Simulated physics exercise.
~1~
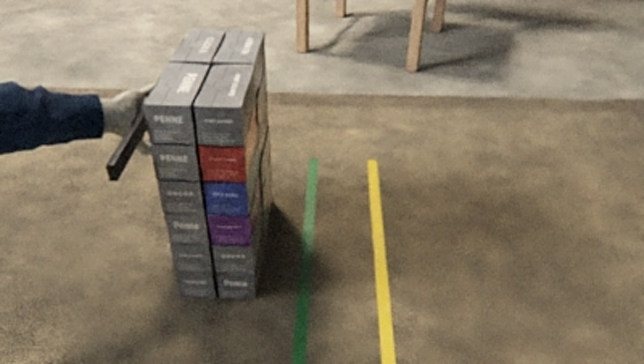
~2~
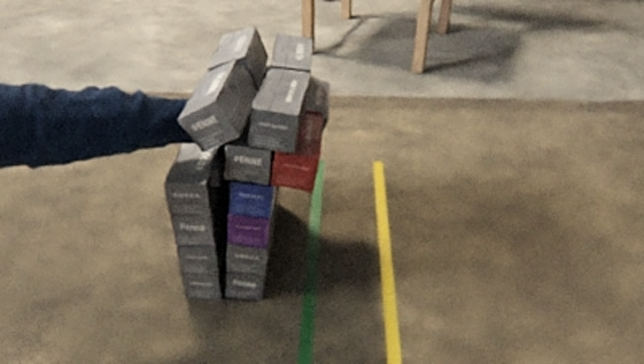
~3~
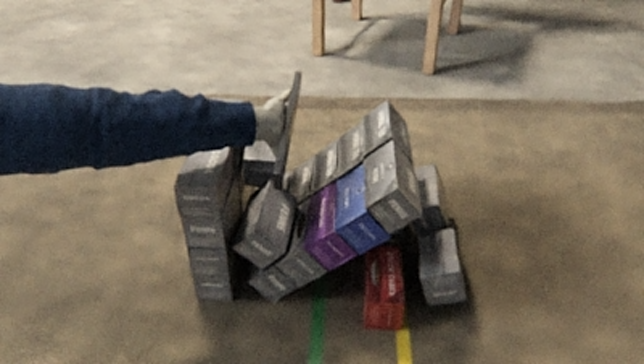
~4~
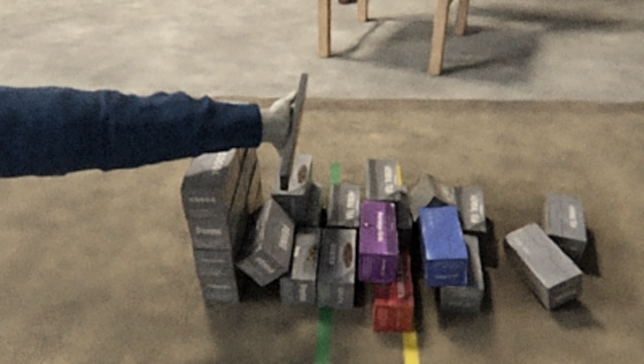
To begin with, a hand in a dark blue sleeve holds a dark batten against the left side of a tall stack of mostly grey packets, with a green and a yellow line on the floor to the right. The arm pushes right, and the upper packets tilt and slide over the lower ones. Then the right-hand column topples across the lines, the red packet dropping to the floor ahead of the purple and blue ones. Finally, the packets lie scattered, the purple one past the green line, while a short grey column still stands at left beside the batten.
